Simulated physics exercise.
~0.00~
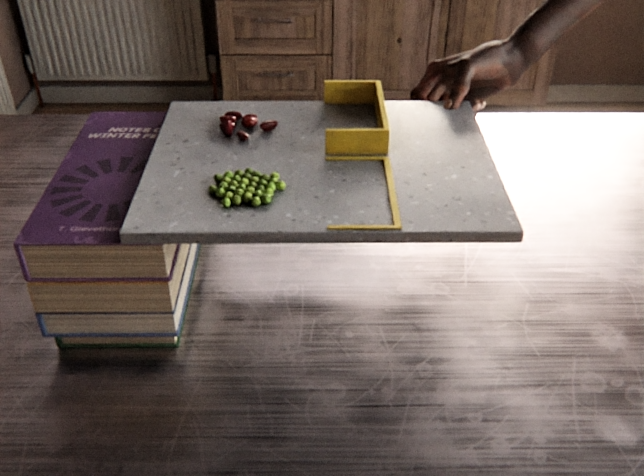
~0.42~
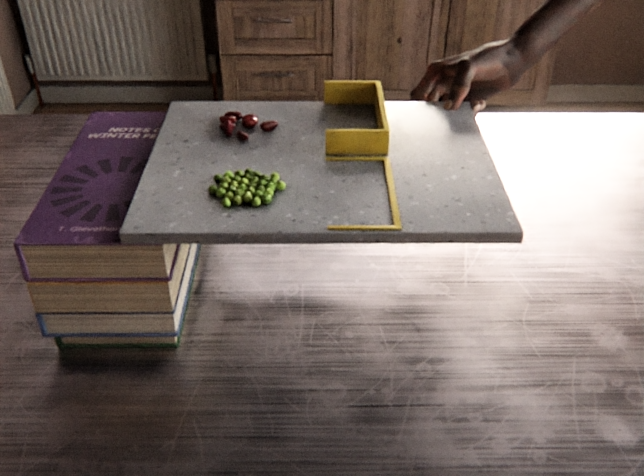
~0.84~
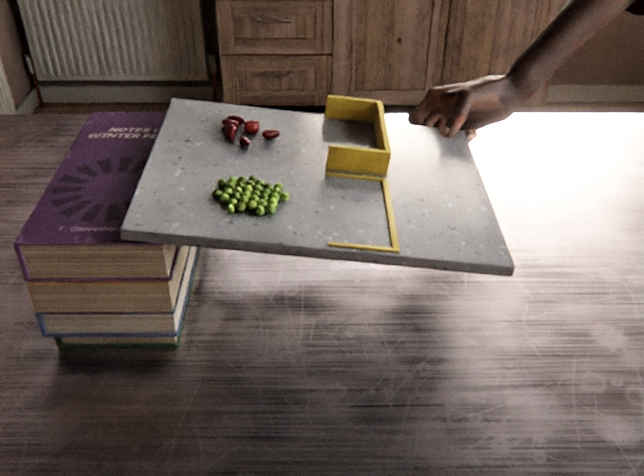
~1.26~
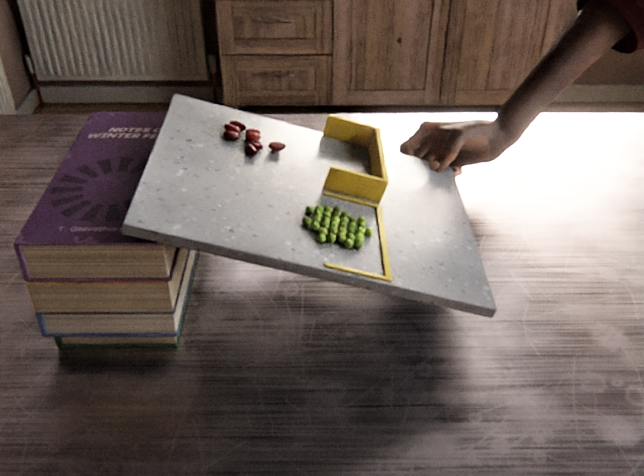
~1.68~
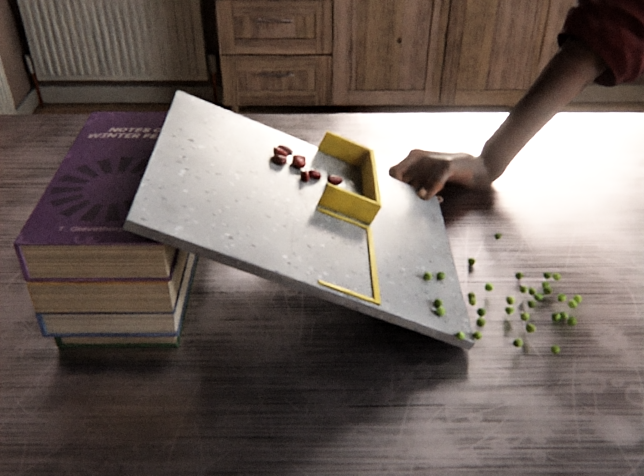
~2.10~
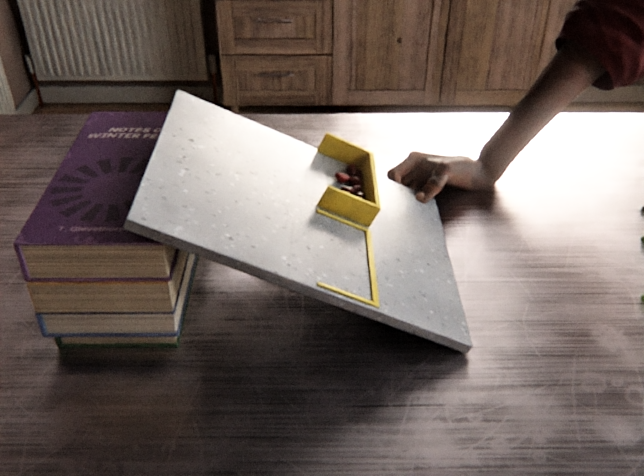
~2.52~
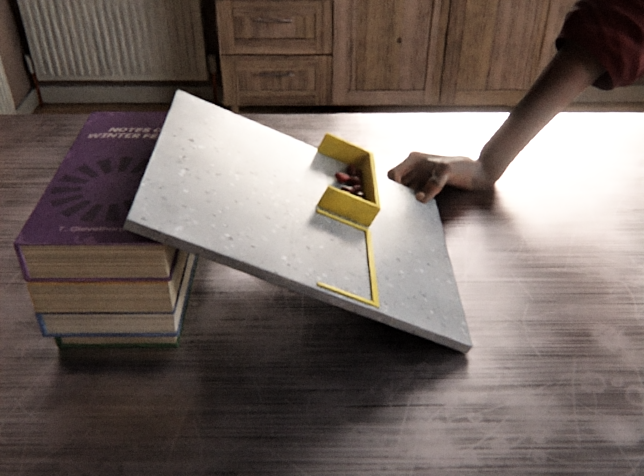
Tilting grey board lowered by a hand, green pea-like balls spilling over a low yellow strip, dark red beans stopping behind a taller barrier.
